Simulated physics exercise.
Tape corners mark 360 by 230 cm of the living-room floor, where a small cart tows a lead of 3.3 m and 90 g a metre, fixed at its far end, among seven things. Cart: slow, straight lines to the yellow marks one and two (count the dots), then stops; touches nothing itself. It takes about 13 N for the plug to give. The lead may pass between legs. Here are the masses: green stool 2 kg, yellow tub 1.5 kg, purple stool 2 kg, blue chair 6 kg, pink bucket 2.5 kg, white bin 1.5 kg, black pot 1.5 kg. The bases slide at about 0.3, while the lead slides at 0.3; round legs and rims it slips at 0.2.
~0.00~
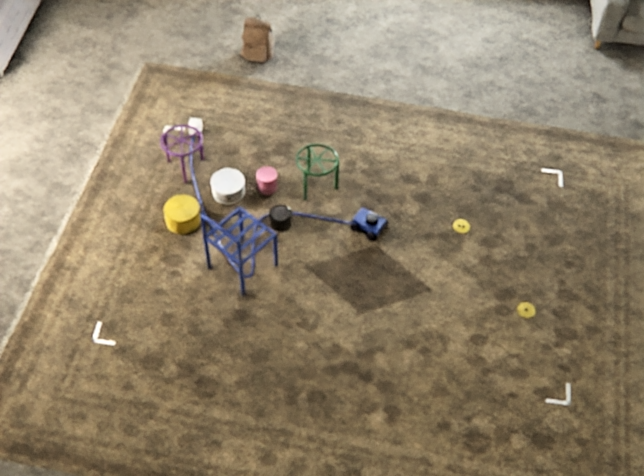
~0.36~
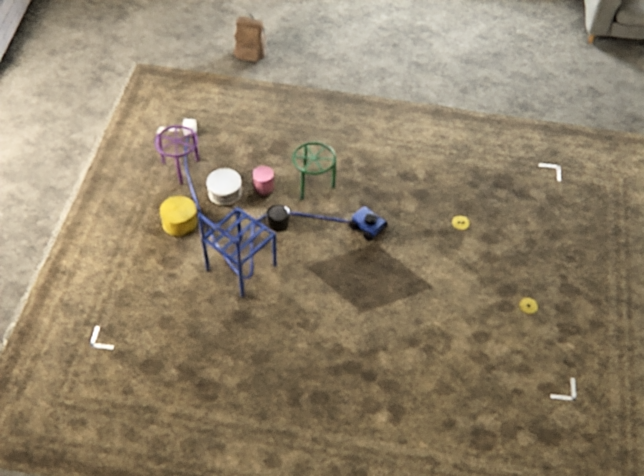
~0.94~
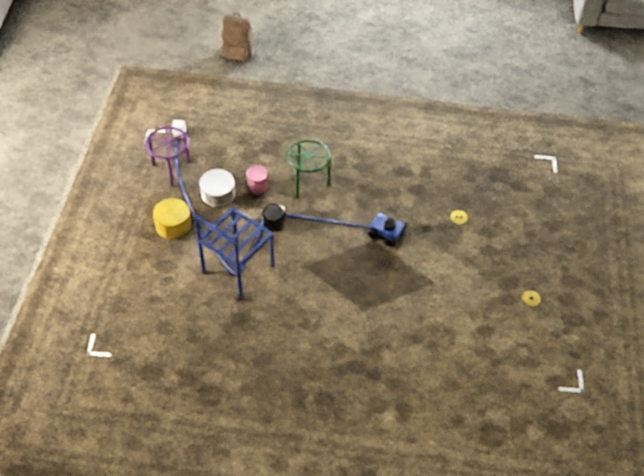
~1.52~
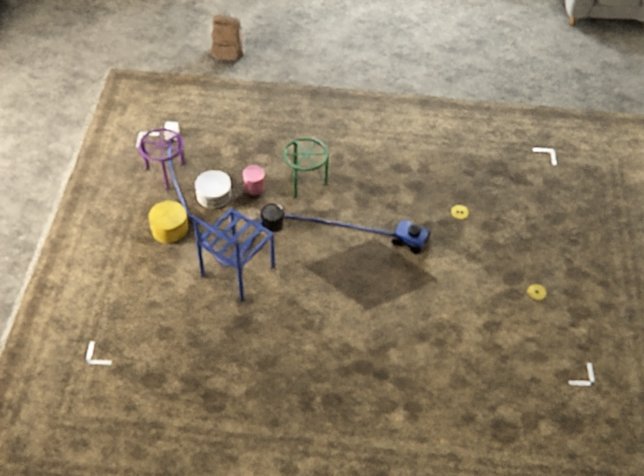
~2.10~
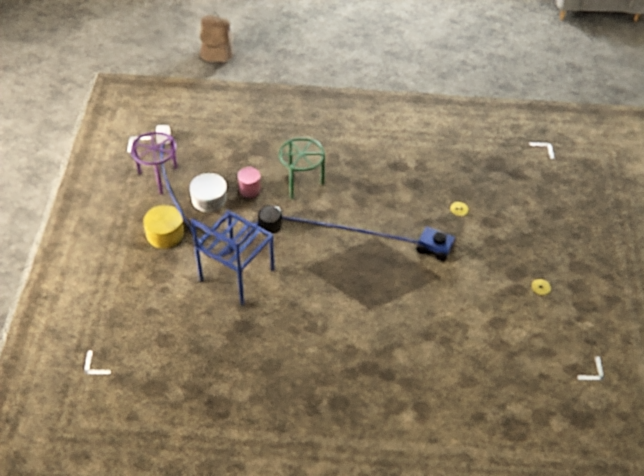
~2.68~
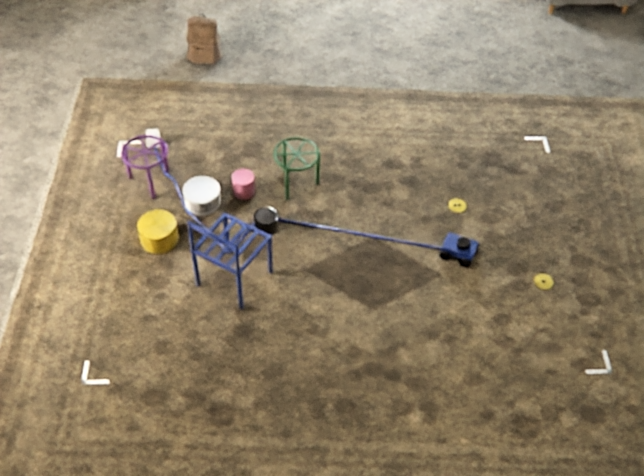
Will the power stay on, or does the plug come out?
The plug fails to withstand the pull.
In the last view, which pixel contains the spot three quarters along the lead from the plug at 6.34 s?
Roughly (442, 271).
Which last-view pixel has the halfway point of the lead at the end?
In the last view it sits close to pixel (337, 261).
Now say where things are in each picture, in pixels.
Shows, purple stool (181, 139); blue chair (240, 235); marks (526, 310) (461, 226); lead runs through (325, 219); cart (364, 224), in the first picture.
Shows, lead runs through (324, 218); cart (363, 223), in the second picture.
Shows, lead runs through (341, 223); cart (381, 230), in the third picture.
Shows, lead runs through (364, 229); cart (405, 237), in the fourth picture.
Shows, lead runs through (388, 236); cart (429, 244), in the fifth picture.
Shows, purple stool (144, 151); blue chair (231, 242); lead runs through (324, 228) (409, 243); cart (452, 250), in the sixth picture.
By 3.9 s, cart at (510, 269), plug out; black pot 38 cm off its start.
By 5.1 s, cart at (528, 267), plug out; black pot 38 cm off its start.
By 6.3 s, cart at (488, 232), plug out; black pot 38 cm off its start at (283, 253).
By 7.6 s, cart at (458, 205), plug out; black pot 38 cm off its start.
By 8.0 s, cart at (458, 205), plug out; black pot 38 cm off its start at (283, 253).
